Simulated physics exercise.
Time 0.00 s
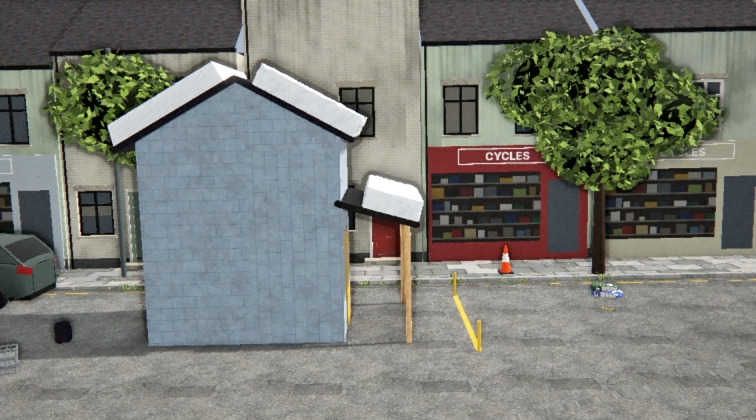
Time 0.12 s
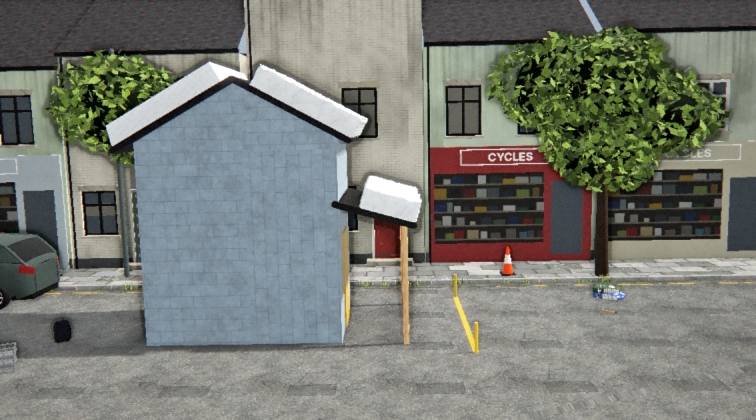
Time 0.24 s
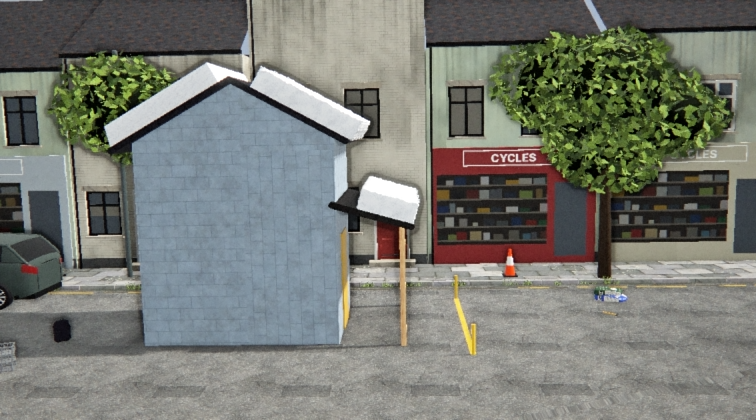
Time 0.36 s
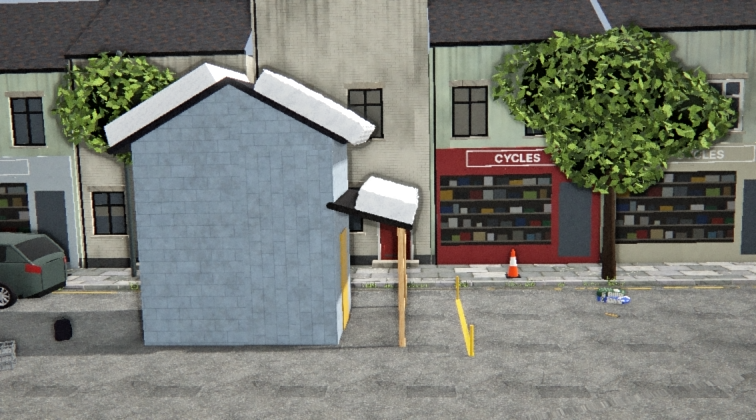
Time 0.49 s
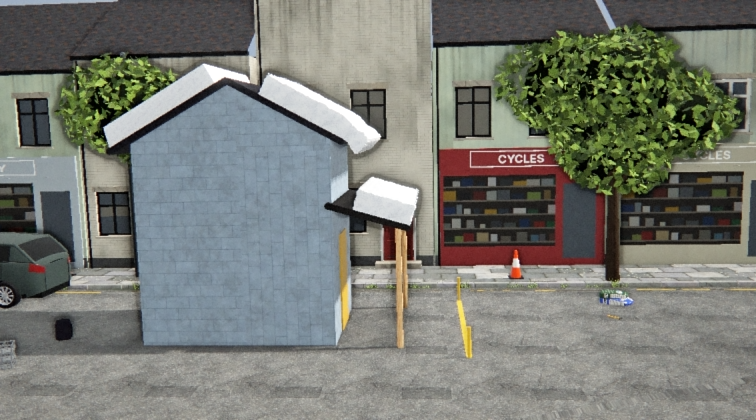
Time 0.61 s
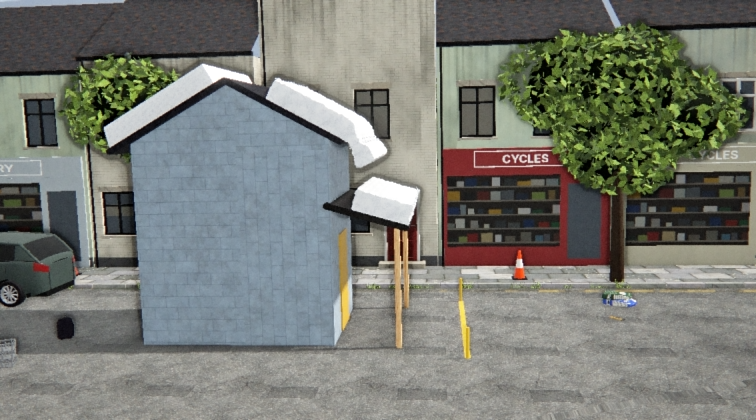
The thick slab of wet snow on the right slope of the blue building's upper roof starts out whole and slides slowly down to the right. Its front pokes past the roof's edge, then bends downward and cracks above the snow-covered lower roof, which keeps its own snow.
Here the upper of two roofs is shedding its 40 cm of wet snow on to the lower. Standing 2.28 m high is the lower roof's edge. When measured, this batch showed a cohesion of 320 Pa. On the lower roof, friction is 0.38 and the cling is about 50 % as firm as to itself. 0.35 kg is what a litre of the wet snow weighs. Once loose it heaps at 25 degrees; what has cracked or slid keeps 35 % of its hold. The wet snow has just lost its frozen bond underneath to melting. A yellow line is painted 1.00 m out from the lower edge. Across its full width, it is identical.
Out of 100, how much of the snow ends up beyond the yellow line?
Roughly 56 out of 100.
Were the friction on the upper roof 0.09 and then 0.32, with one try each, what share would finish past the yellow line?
Respectively near 55 % and near 55 %.
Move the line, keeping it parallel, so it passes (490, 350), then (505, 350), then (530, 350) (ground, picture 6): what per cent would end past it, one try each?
Respectively about 50 in a hundred, 40 in a hundred and 35 in a hundred.
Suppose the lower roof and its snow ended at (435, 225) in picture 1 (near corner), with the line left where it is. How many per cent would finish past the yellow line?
It would come to roughly 60 percent.
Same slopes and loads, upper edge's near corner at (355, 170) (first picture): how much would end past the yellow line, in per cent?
Roughly 55 %.
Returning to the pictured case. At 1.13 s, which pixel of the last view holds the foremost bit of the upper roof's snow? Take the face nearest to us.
It lies at around (432, 218) in the last picture.
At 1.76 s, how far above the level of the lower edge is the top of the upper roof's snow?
Roughly 0.6 m.
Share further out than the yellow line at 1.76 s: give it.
40 percent.
After 1.13 s, none is below the lower edge and 0 % is past the line.
After 1.76 s, 67 % is below the lower edge and 38 % is past the line.
After 2.38 s, 74 % is below the lower edge and 56 % is past the line.
After 3.00 s, 75 % is below the lower edge and 56 % is past the line.
After 3.40 s, at the end, 75 % is below the lower edge and 56 % is past the line.
